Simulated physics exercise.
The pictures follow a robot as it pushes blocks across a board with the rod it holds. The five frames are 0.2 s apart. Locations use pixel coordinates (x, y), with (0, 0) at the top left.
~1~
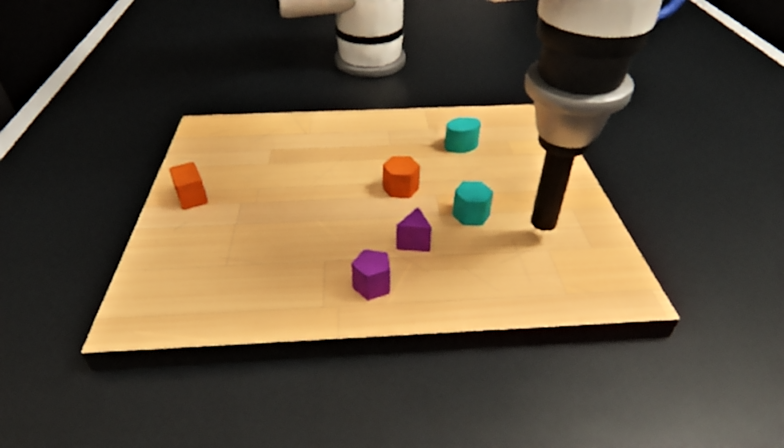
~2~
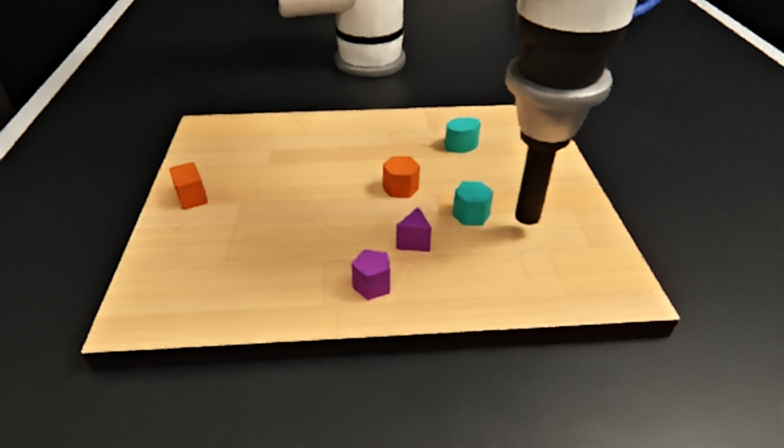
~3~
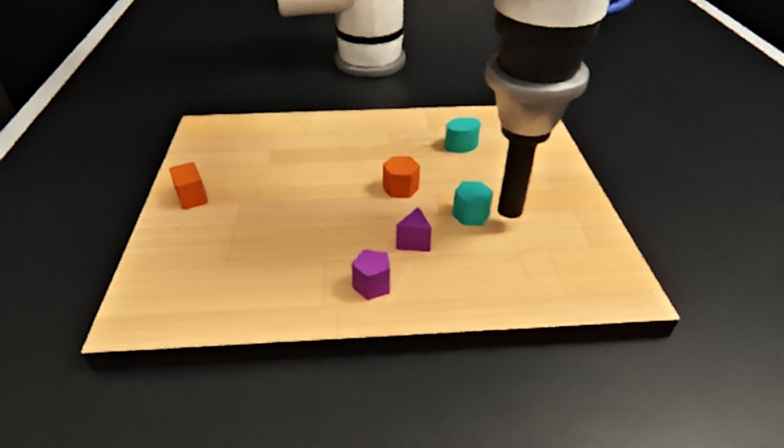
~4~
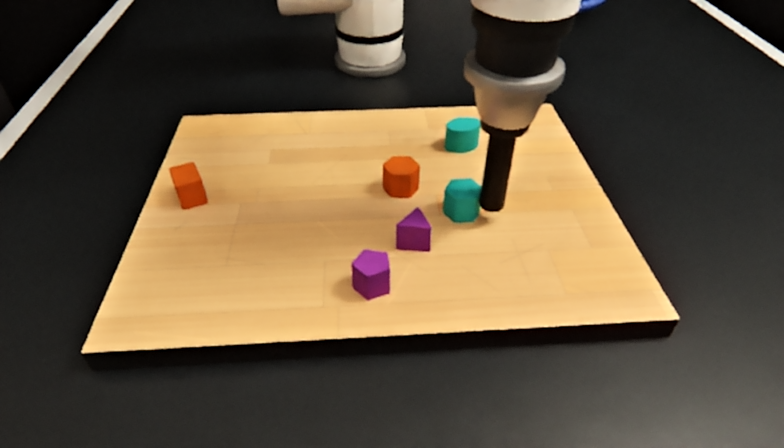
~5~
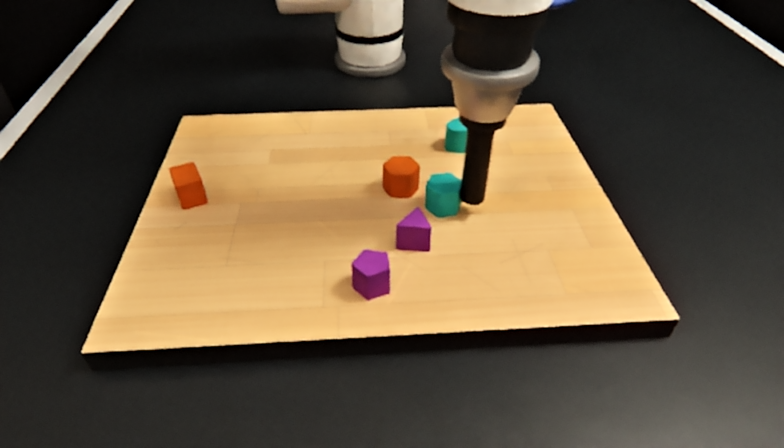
On a wooden board set on a black table, a robot arm holds a dark rod to the right of several small orange, purple and turquoise blocks. The rod slides left to the turquoise six-sided block, then pushes it a short way left, nearer the orange six-sided block, while the other blocks stay still.
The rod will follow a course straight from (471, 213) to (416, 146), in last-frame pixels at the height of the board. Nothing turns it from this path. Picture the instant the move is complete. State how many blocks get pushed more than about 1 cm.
One block moves.
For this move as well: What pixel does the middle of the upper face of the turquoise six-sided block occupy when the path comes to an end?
Top centre: (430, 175).
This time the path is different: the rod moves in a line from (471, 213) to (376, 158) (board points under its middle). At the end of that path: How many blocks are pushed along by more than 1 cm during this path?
It looks like two blocks will be pushed more than about 1 cm.
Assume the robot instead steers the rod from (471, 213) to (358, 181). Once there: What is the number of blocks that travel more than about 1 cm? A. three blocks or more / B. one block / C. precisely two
The one that fits is C, precisely two.
The first path, step by step. One third of the way, rod at (451, 174); turquoise six-sided block at (430, 175), turned 45° anticlockwise.
Two thirds of the way, rod at (433, 152); turquoise six-sided block at (430, 175), turned 45° anticlockwise.
At the end, rod at (416, 132); turquoise six-sided block at (430, 175), turned 45° anticlockwise; turquoise oval unmoved.
